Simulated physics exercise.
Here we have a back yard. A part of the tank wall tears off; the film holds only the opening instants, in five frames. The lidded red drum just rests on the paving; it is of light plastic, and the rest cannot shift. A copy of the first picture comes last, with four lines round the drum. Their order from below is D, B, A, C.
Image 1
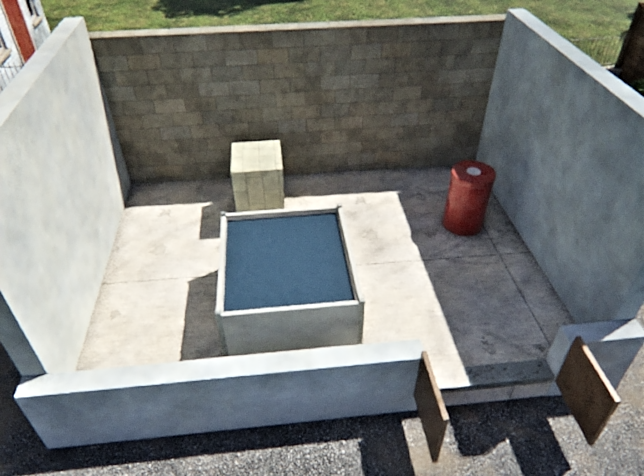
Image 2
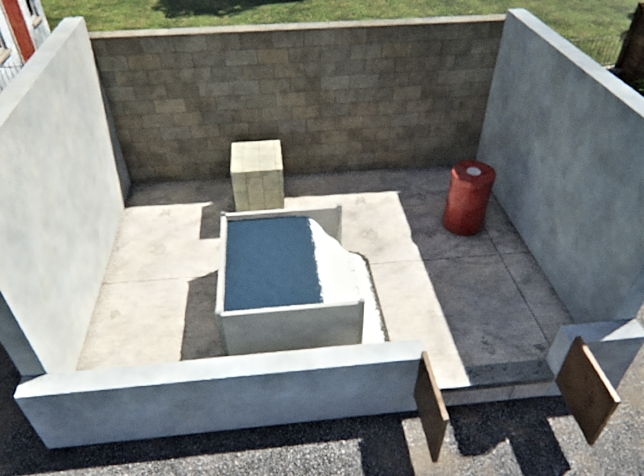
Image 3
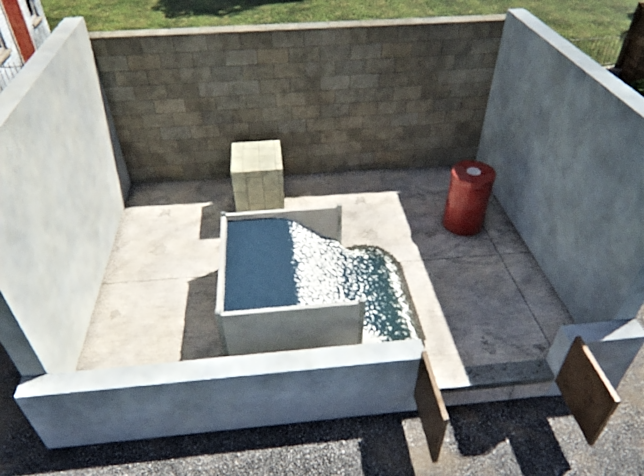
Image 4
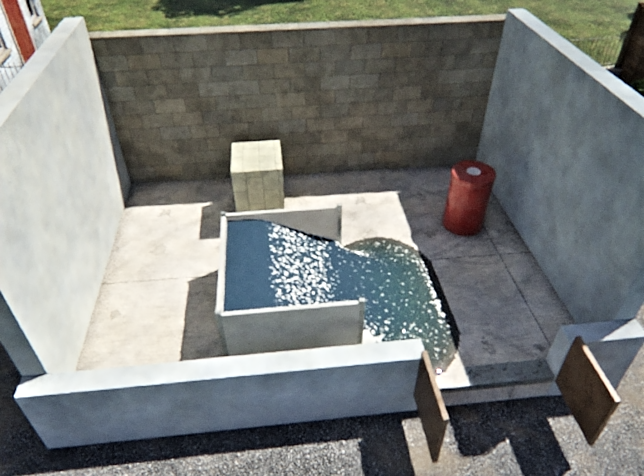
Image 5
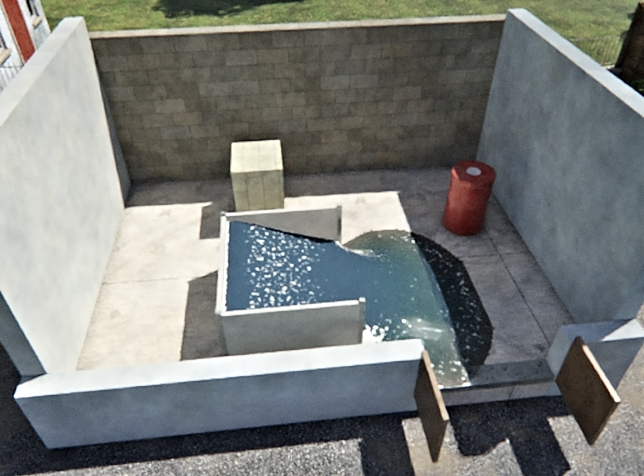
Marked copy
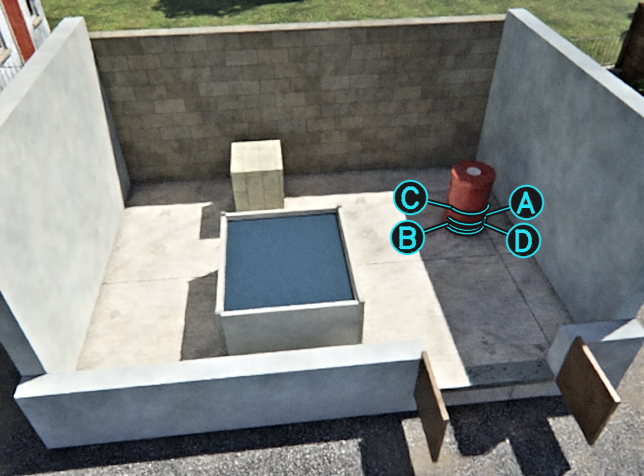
Blue water pouring from the open right side of a square tank and spreading across a walled concrete yard toward a red drum.
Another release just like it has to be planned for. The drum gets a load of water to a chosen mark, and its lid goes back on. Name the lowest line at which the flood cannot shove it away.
I would pick level C.
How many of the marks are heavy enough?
One of the four.
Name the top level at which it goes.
A.
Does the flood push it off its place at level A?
Yes, it does.
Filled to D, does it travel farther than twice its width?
Yes, clearly.
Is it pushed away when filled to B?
Yes, that goes wrong.
On the marked copy, A at (471, 224); B at (470, 230); C at (474, 214); D at (469, 233); from the bottom up D, B, A, C.
With A, it is pushed about its own width away.
With B, it is pushed about 4 times its own width away.
With C, it does not move.
With D, it is pushed about 4 times its own width away.
